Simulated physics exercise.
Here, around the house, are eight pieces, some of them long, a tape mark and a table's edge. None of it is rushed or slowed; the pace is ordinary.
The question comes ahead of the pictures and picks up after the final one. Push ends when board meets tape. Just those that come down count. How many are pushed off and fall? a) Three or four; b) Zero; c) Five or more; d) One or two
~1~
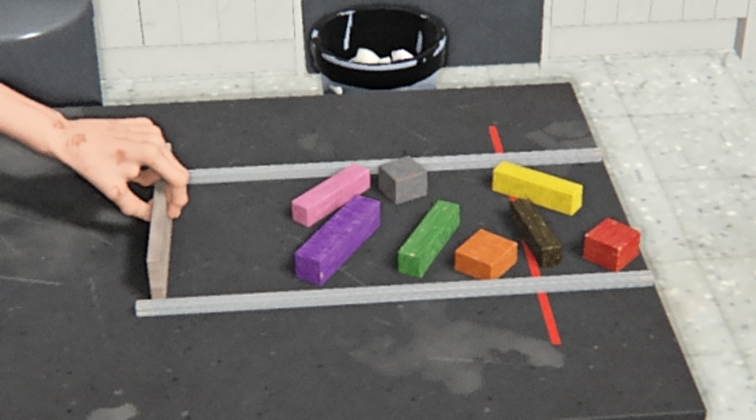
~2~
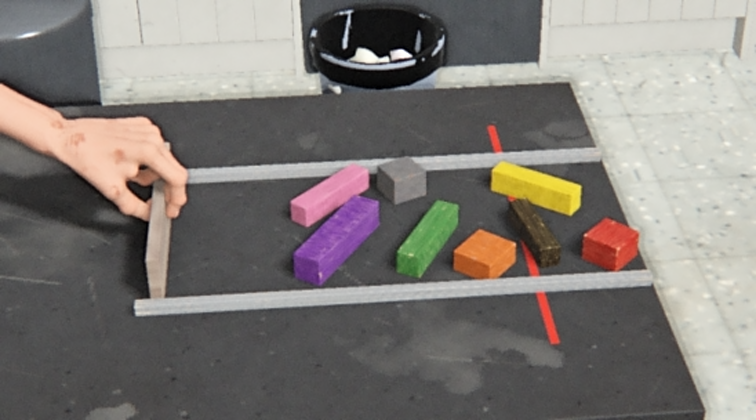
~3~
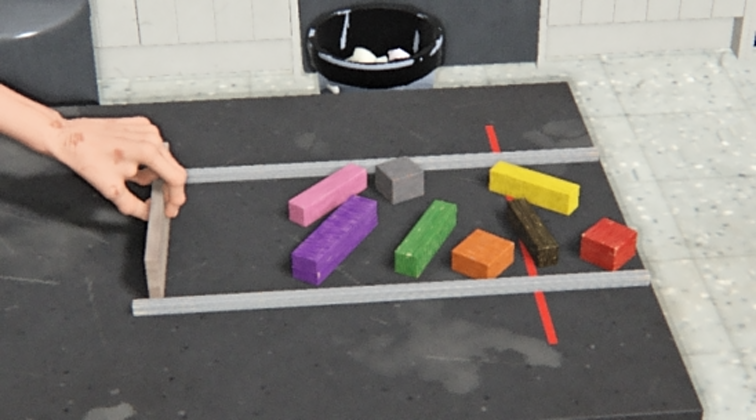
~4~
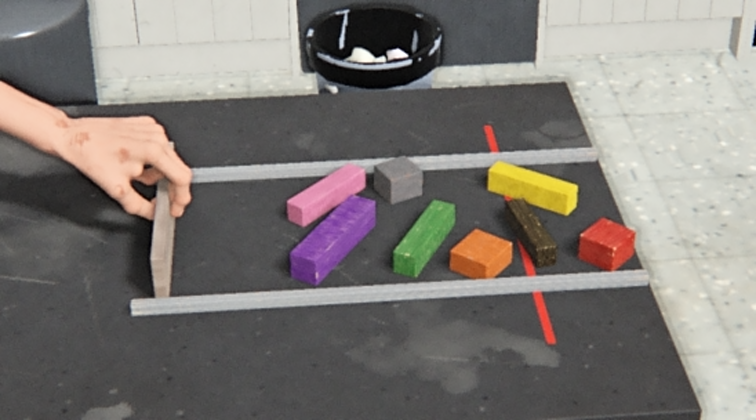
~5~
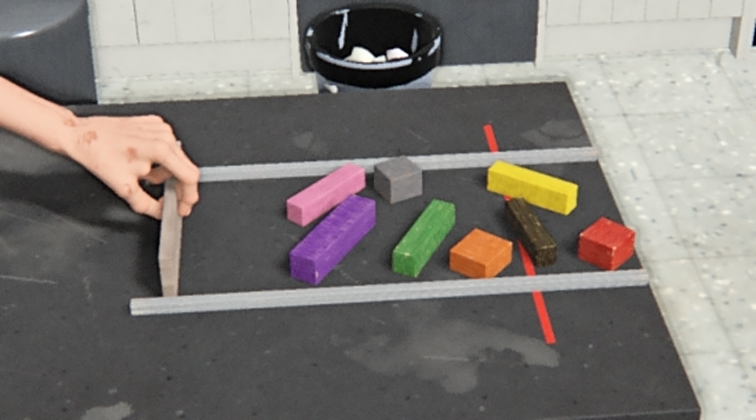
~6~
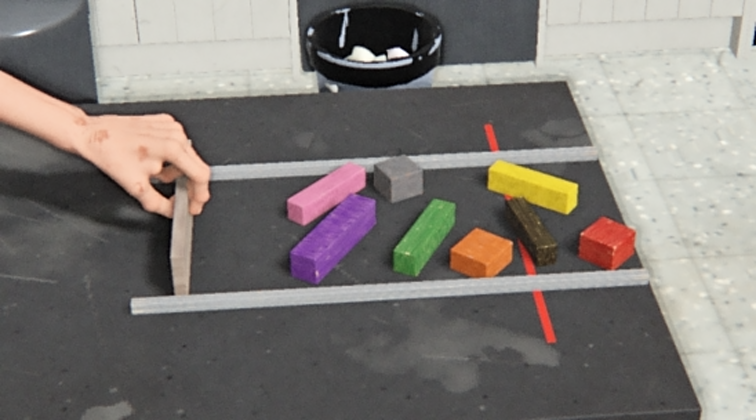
(d) One or two.
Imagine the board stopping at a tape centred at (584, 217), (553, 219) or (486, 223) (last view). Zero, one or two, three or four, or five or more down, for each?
In order of the places: More than four; three or four; not one.
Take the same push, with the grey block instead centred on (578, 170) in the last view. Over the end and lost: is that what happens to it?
It remains in place.
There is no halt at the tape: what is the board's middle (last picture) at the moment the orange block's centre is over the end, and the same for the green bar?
I'd say about (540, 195) for the first one and about (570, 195) for the second.
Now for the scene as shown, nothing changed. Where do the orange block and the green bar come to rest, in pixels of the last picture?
The orange block at (609, 250), the green bar at (576, 230).
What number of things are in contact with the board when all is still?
Count: 2.
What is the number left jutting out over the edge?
It totals 2.
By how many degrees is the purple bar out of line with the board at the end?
About 15 degrees.
A little later, none off yet; red block at rest near (607, 244); yellow bar at rest near (532, 187); black bar at rest near (530, 231).
Next, none off yet; red block moving near (619, 245); yellow bar shifted a little near (560, 188); black bar shifted a little near (569, 218).
When it is over, the number that fall off is one or two; down, red block.
